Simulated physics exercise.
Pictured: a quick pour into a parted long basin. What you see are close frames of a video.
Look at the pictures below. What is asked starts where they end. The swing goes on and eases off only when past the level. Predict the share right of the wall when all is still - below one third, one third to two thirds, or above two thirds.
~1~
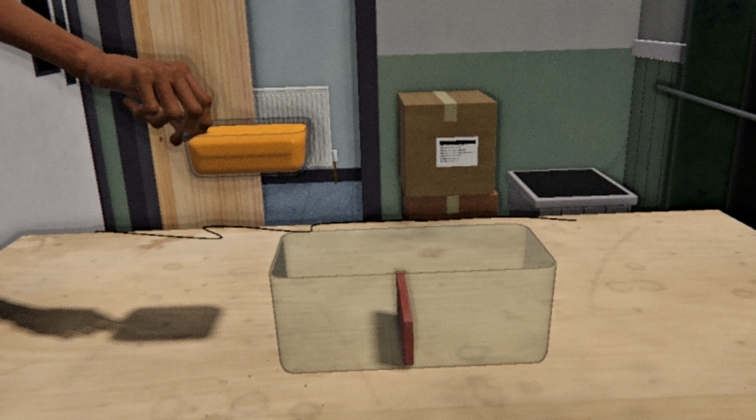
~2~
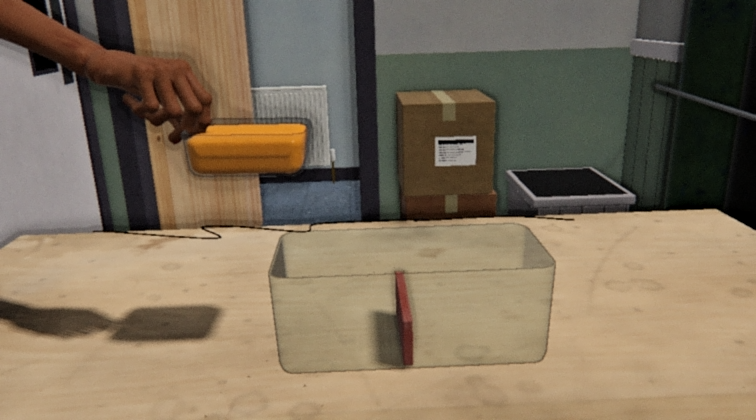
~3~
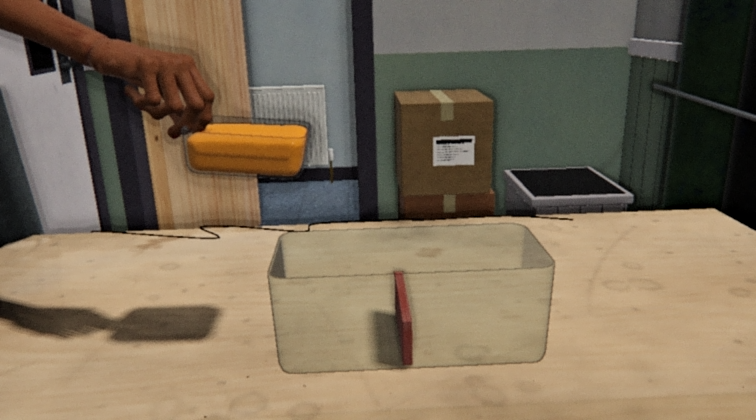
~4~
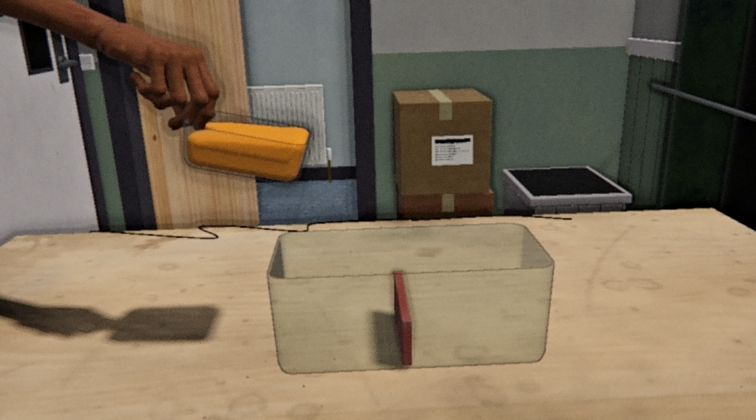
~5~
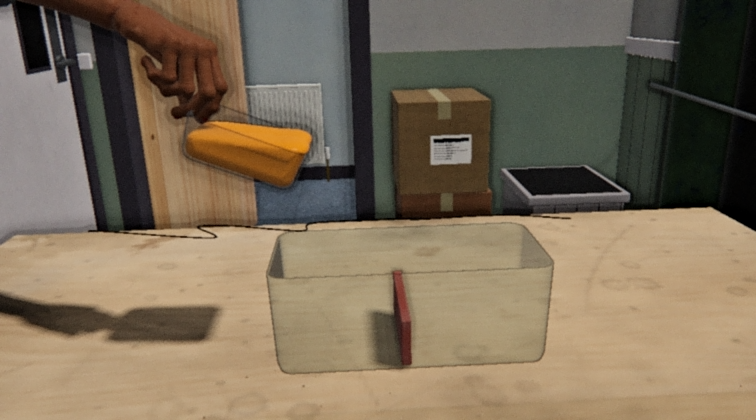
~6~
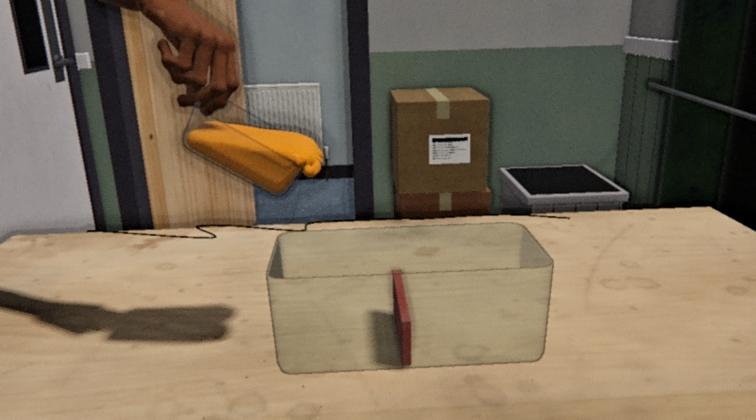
Short answer, the right side fails to reach a third.
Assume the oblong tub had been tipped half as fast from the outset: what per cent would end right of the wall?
Near 0 in a hundred.
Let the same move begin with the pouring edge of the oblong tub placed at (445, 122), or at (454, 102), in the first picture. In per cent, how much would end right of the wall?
Try one: 95 %; try two: 95 %.
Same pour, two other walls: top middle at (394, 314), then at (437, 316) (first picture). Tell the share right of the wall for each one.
About 10 % and 20 %.
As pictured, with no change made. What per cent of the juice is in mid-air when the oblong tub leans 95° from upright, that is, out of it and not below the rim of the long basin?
I'd reckon some 30 per cent.
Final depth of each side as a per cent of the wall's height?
The left side sits at 40 per cent and the right side at 0.
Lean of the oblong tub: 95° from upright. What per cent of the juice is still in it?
Near 5 in a hundred still remains.
A moment on, the oblong tub is tipped on its side and 5 per cent is still to pour, 65 is left of the wall and 0 right of it.
Next, the oblong tub is tipped right over and 0 per cent is still to pour, 94 is left of the wall and 2 right of it.
Then the oblong tub is tipped right over and 0 per cent is still to pour, 94 is left of the wall and 3 right of it.
Later the oblong tub is tipped right over and 0 per cent is still to pour, 94 is left of the wall and 3 right of it.
Finally, 94 per cent lies left of the wall, 3 right of it and 3 outside.
